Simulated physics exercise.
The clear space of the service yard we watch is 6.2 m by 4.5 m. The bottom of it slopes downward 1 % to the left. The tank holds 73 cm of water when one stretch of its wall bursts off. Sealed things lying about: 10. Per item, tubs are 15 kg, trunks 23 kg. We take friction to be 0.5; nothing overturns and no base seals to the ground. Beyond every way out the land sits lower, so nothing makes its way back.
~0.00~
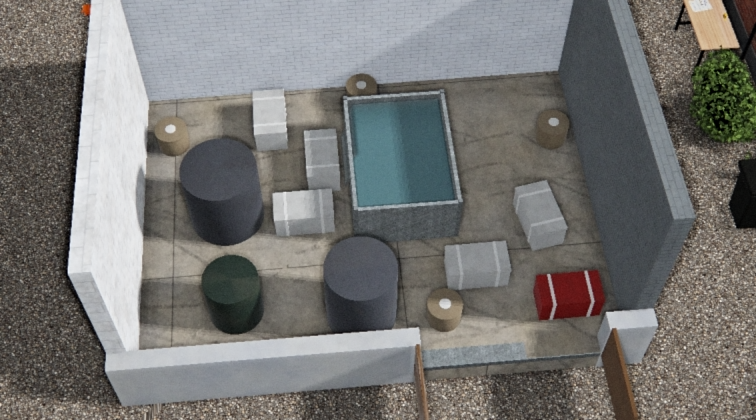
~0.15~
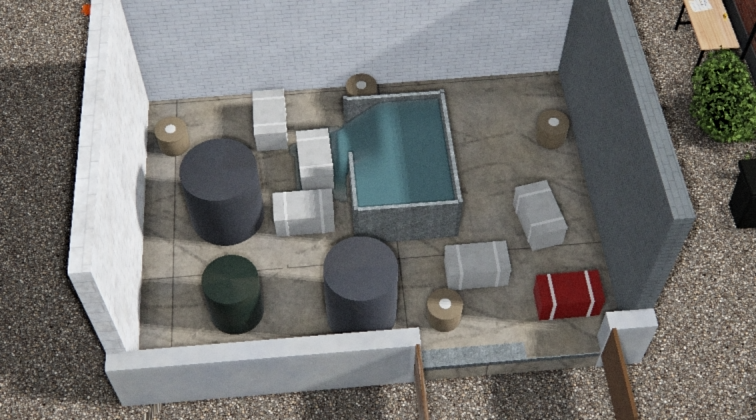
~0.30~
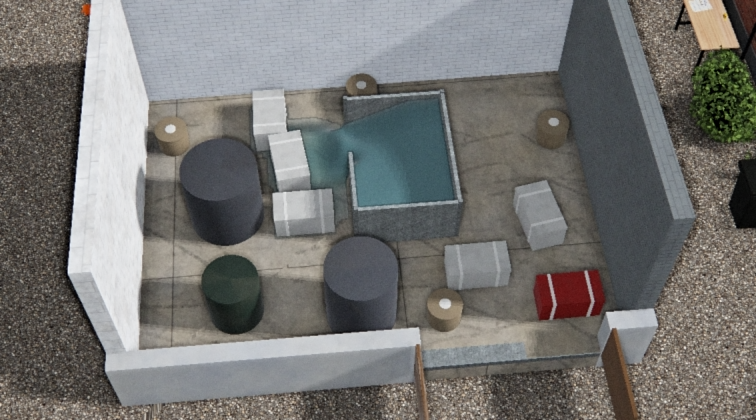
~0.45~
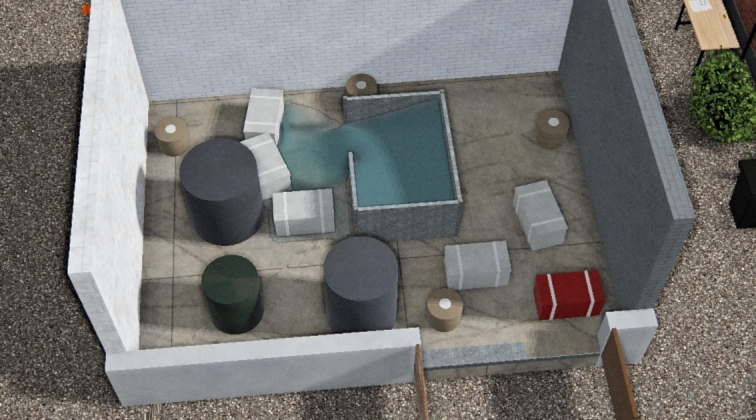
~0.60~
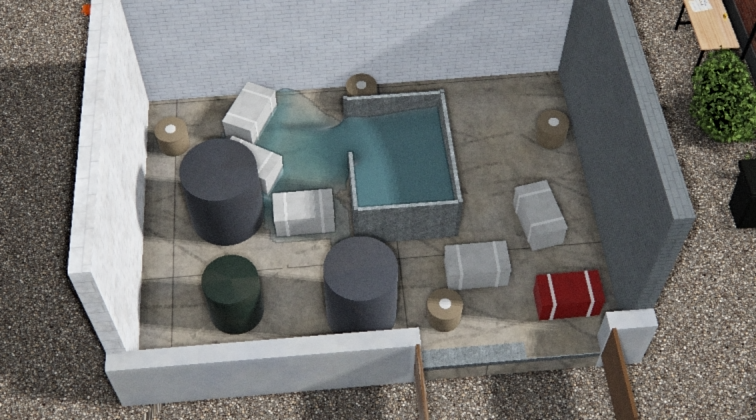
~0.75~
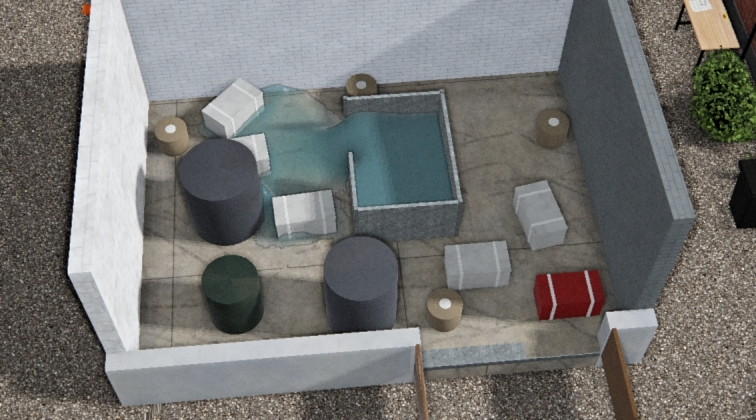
Water burst out of the left side of the raised tank in the walled yard, shoving one pale trunk against a big dark tub, then spread and swung another around near the back wall.
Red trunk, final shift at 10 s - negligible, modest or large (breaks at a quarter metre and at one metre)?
Negligible.
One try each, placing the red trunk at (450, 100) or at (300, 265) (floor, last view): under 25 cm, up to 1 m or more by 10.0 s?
I'd expect that it is pushed partway first and gets borne away second.
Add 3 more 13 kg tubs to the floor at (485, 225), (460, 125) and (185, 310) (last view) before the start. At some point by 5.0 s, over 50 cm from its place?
One by one: Below the mark, below the mark, beyond the mark.
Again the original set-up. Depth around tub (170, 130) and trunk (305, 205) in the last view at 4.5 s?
Depth approx. 19 cm / 4 cm.
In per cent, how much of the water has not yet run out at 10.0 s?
Roughly 98 percent.
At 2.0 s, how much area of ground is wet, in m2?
About 11.5 m2 is covered.
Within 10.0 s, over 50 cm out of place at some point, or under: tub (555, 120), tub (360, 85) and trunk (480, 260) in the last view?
Results in listed order: Falls short / exceeds / falls short.
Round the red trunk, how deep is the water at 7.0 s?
I'd say around 0 cm.
After 2.0 s the red trunk is near (571, 288), 0.0 m from its start, aground; 0 of 10 are out; 3 afloat.
After 4.5 s the red trunk is near (571, 288), 0.0 m from its start, aground; 0 of 10 are out; 3 afloat.
After 7.0 s the red trunk is near (571, 288), 0.0 m from its start, aground; 0 of 10 are out; 4 afloat.
After 10.0 s the red trunk is near (571, 288), 0.0 m from its start, aground; 0 of 10 are out; 3 afloat.
